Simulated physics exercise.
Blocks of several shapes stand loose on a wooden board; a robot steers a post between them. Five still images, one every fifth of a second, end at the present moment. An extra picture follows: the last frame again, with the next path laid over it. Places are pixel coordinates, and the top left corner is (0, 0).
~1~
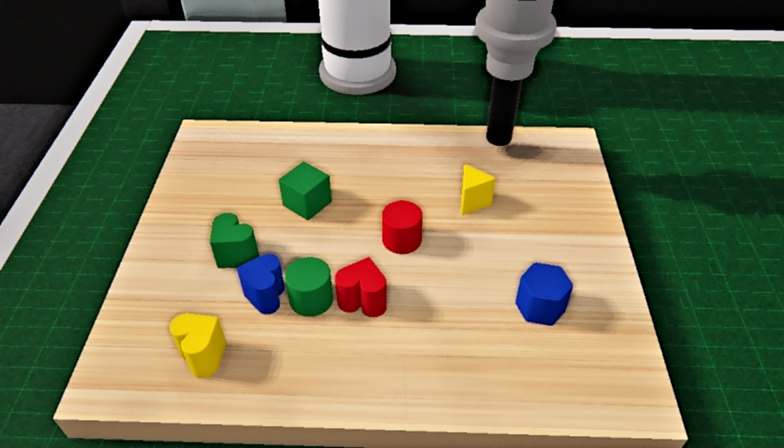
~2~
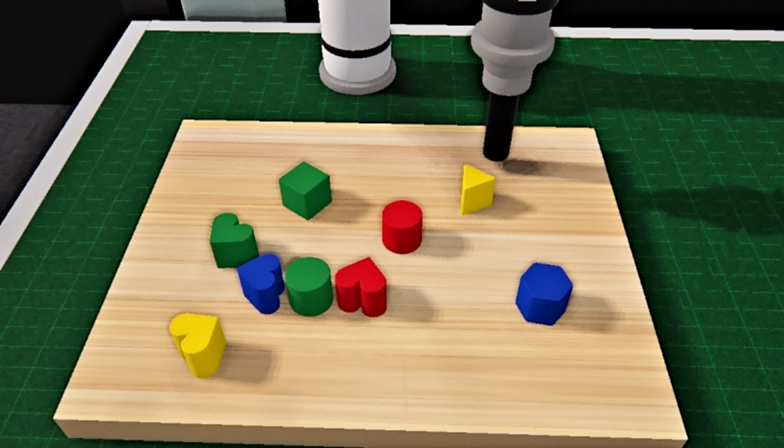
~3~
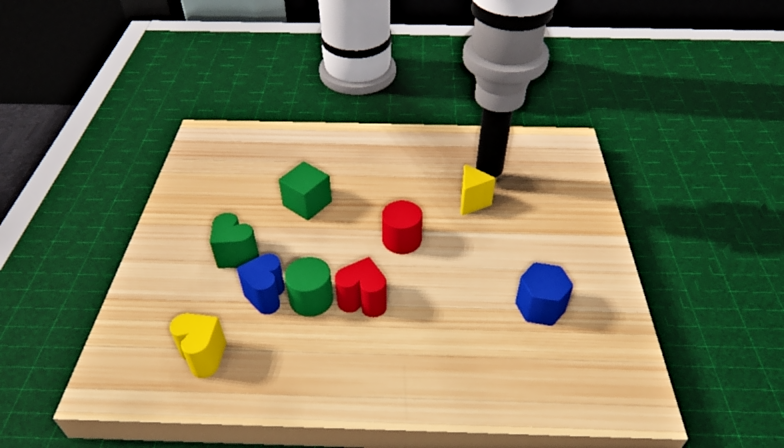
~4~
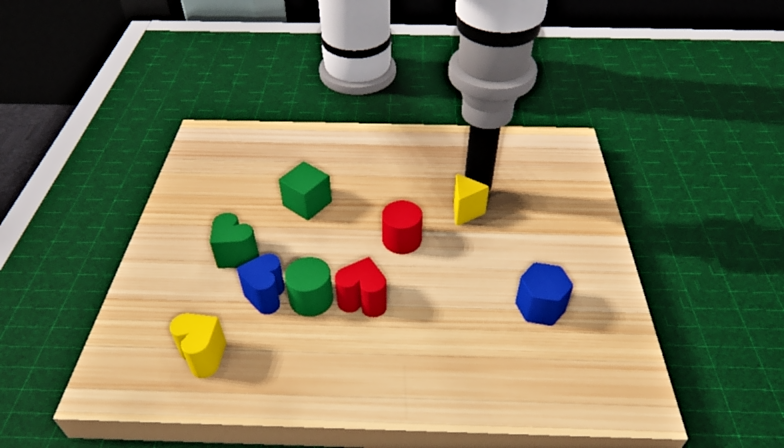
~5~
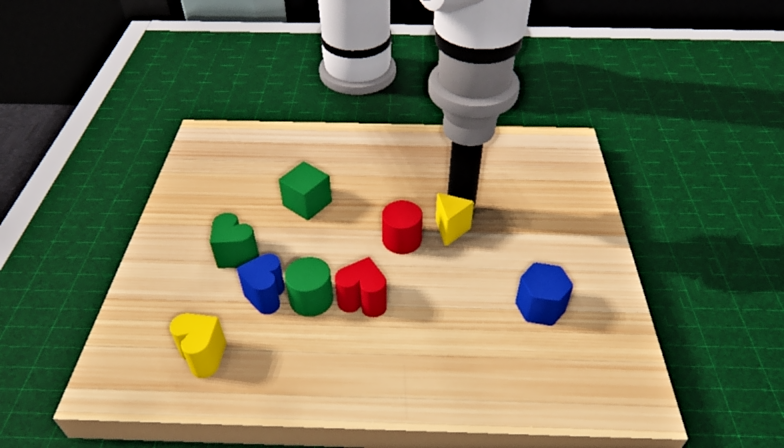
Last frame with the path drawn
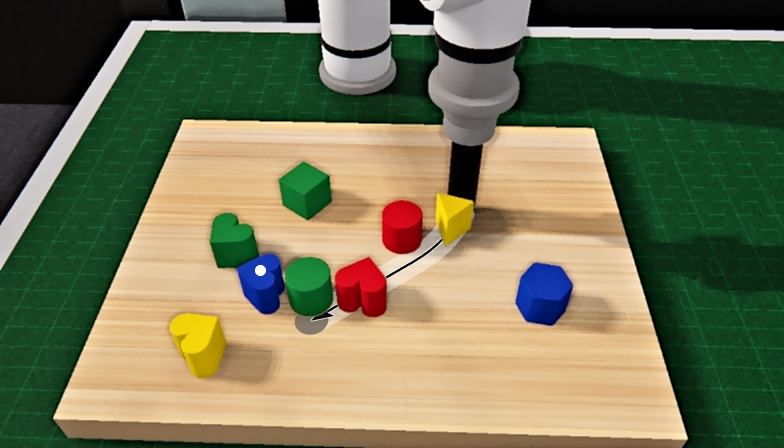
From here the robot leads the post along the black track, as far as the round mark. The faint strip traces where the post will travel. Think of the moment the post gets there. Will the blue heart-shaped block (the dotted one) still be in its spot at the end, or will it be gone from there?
It is shifted.
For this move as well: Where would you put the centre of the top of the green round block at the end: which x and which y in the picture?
If I read the scene right, the answer is (271, 283).
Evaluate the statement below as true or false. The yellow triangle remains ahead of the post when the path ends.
The statement is false.
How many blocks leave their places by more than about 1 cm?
Three or more move.
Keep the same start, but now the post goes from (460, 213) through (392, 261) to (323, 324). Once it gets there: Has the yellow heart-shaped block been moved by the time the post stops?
I expect not.
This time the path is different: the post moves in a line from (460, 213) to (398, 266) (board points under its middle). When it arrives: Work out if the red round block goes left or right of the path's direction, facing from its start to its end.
It's going to go right.
Path on the board, from (460, 213) via (401, 269), ending at (312, 321); the dot is on the blue heart-shaped block.
What follows on the original path. One third of the way, post (427, 243); yellow triangle (420, 247).
Two thirds of the way, post (372, 275); red heart-shaped block (353, 284), turned 20° anticlockwise; yellow triangle (403, 272), turned 50° anticlockwise.
At the end, post (310, 311); blue heart-shaped block (242, 267), turned 30° clockwise; green round block (271, 283); red heart-shaped block (323, 322), turned 85° anticlockwise; yellow triangle (403, 272), turned 55° anticlockwise.
